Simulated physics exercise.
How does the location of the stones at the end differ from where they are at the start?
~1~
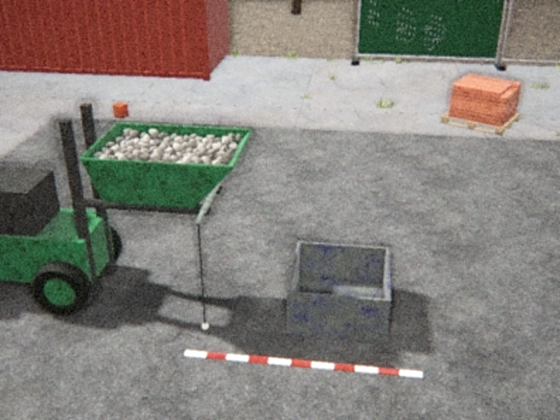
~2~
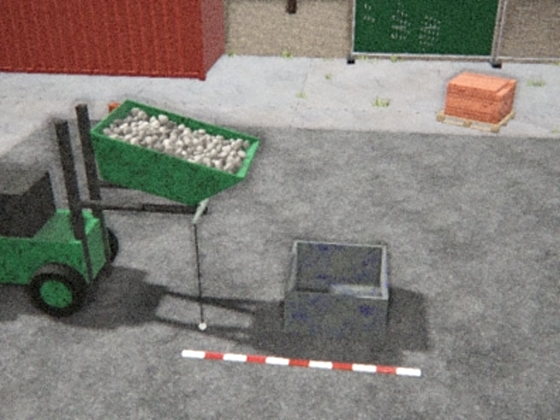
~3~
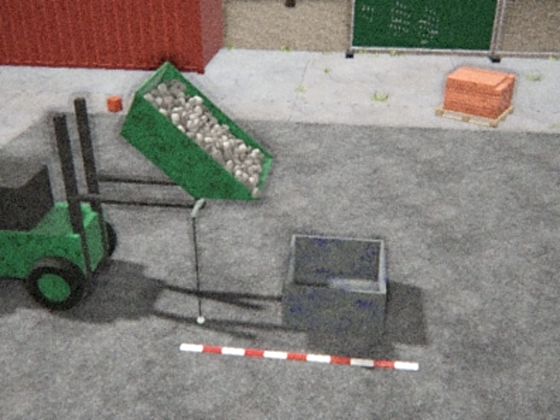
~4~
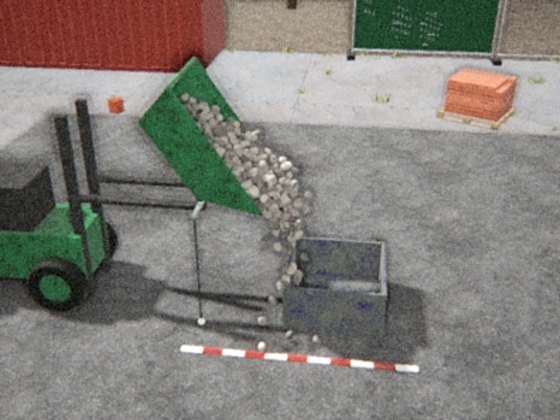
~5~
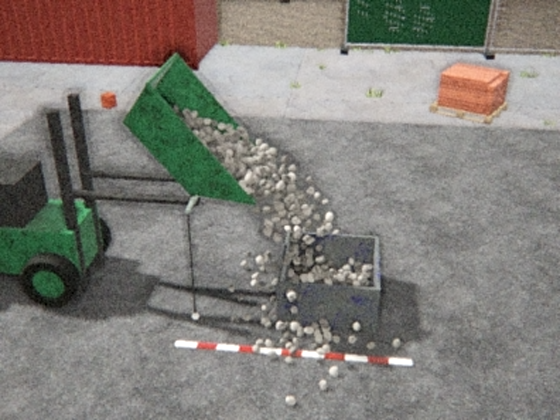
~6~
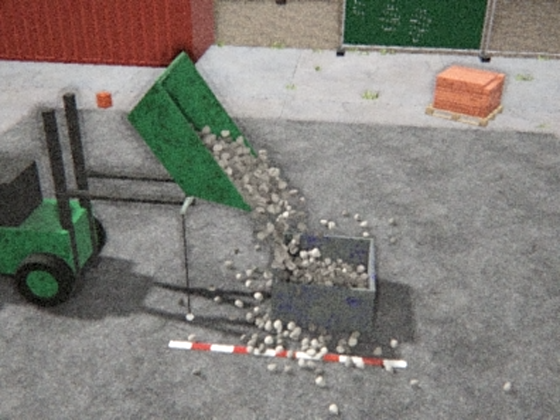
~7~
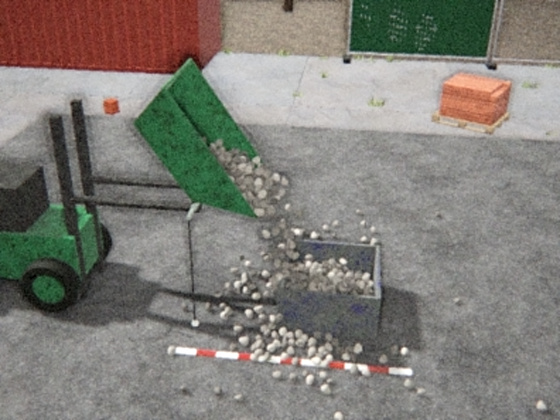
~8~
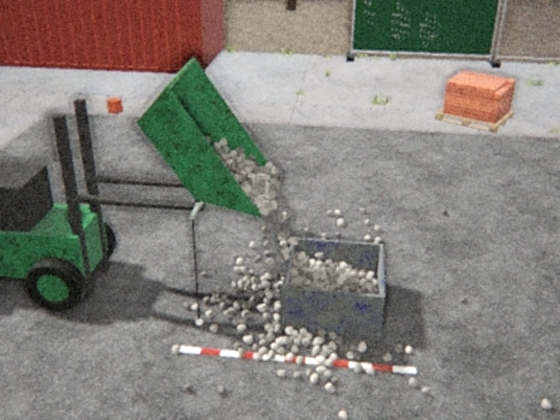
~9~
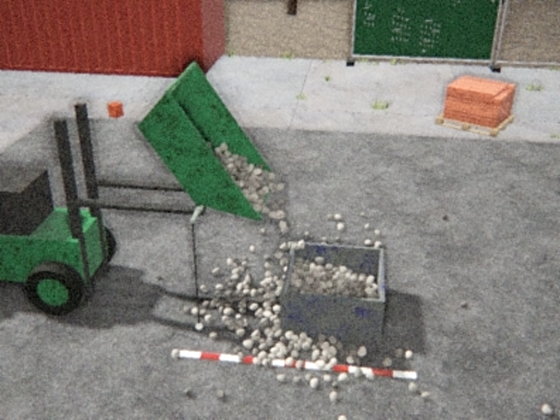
At the start the stones all lie in the raised green skip on the left. By the end many are lower and farther right, in the grey bin and scattered on the ground around it, while some remain in the skip.
In this clip, a green forklift tips its raised skip of pale rounded stones, which slide out toward a grey bin, and jerks the skip briefly; it ends tilted with some stones still inside, others in the bin and scattered on the ground.
